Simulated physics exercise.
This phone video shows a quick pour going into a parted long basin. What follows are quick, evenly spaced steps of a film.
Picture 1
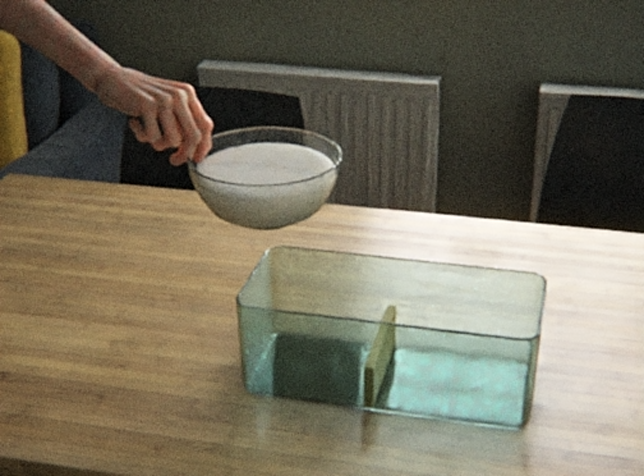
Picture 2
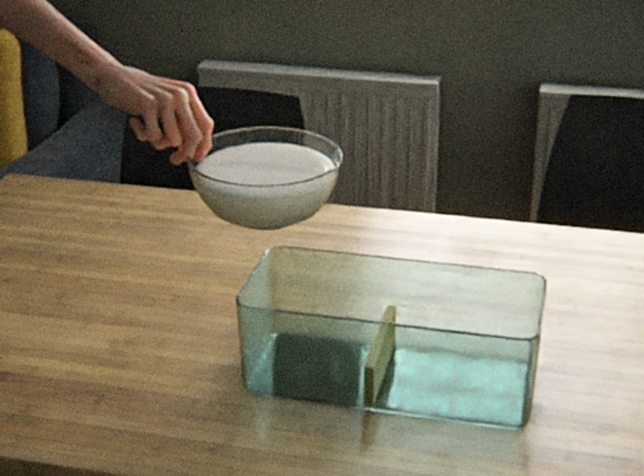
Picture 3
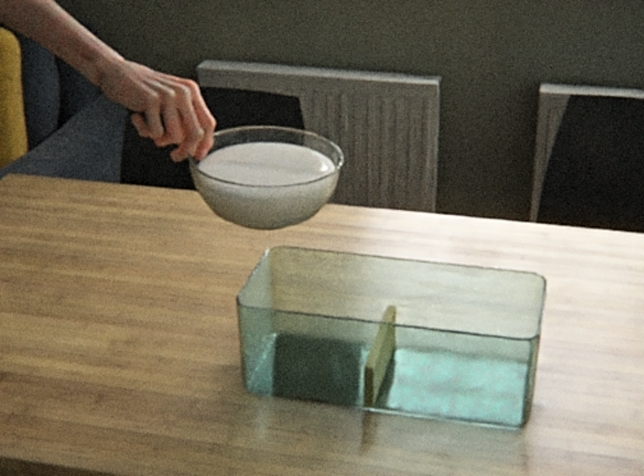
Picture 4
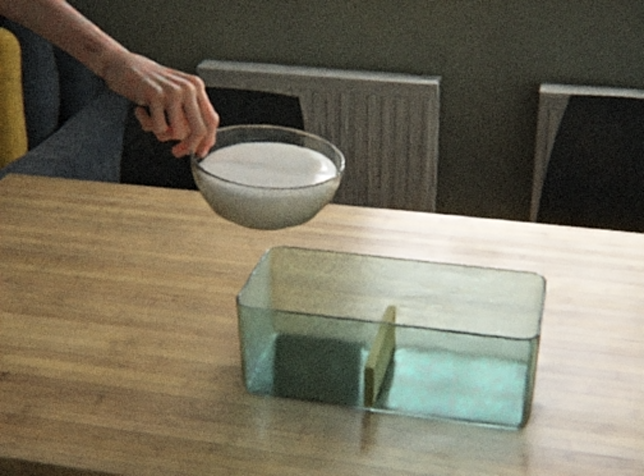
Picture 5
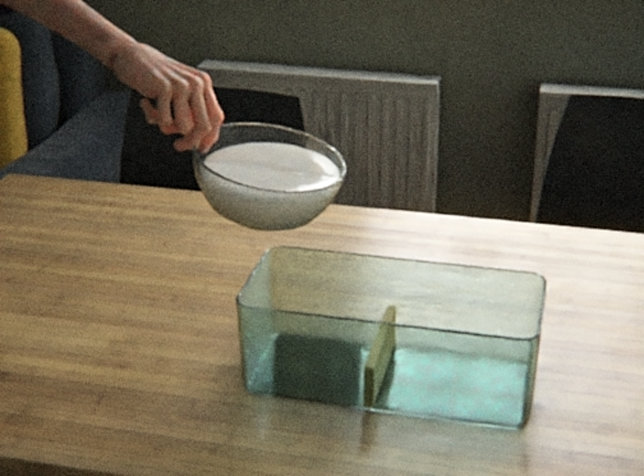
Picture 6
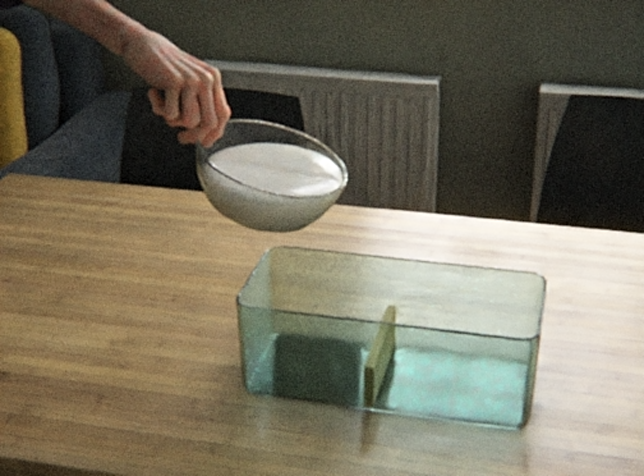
A hand held a clear bowl of cloudy white liquid above a greenish, divided glass basin on a wooden table, then slowly tilted it a little to the right.
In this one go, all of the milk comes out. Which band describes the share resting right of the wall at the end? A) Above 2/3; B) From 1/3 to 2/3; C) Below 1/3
B.
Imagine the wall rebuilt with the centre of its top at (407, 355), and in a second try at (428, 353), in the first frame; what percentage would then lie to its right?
Around 25 per cent for the first, around 15 per cent for the second.
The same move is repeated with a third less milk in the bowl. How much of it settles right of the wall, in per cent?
Roughly 25 percent.
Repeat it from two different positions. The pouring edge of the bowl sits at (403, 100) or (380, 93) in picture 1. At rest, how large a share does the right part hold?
First place gives some 85 %, second place some 85 %.
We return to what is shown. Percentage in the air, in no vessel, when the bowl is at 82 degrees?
Around 40 %.
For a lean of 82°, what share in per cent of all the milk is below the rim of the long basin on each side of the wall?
The left part holds close to 10 per cent, the right part close to 25.
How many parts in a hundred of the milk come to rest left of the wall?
Share approx. 55 per cent.
A moment on, the bowl is tipped on its side and 26 per cent is still to pour, 9 is left of the wall and 26 right of it.
Next, the bowl is tipped right over and 0 per cent is still to pour, 53 is left of the wall and 44 right of it.
Then the bowl is tipped right over and 0 per cent is still to pour, 53 is left of the wall and 45 right of it.
Later the bowl is tipped right over and 0 per cent is still to pour, 53 is left of the wall and 45 right of it.
Finally, 53 per cent lies left of the wall, 45 right of it and 2 outside.
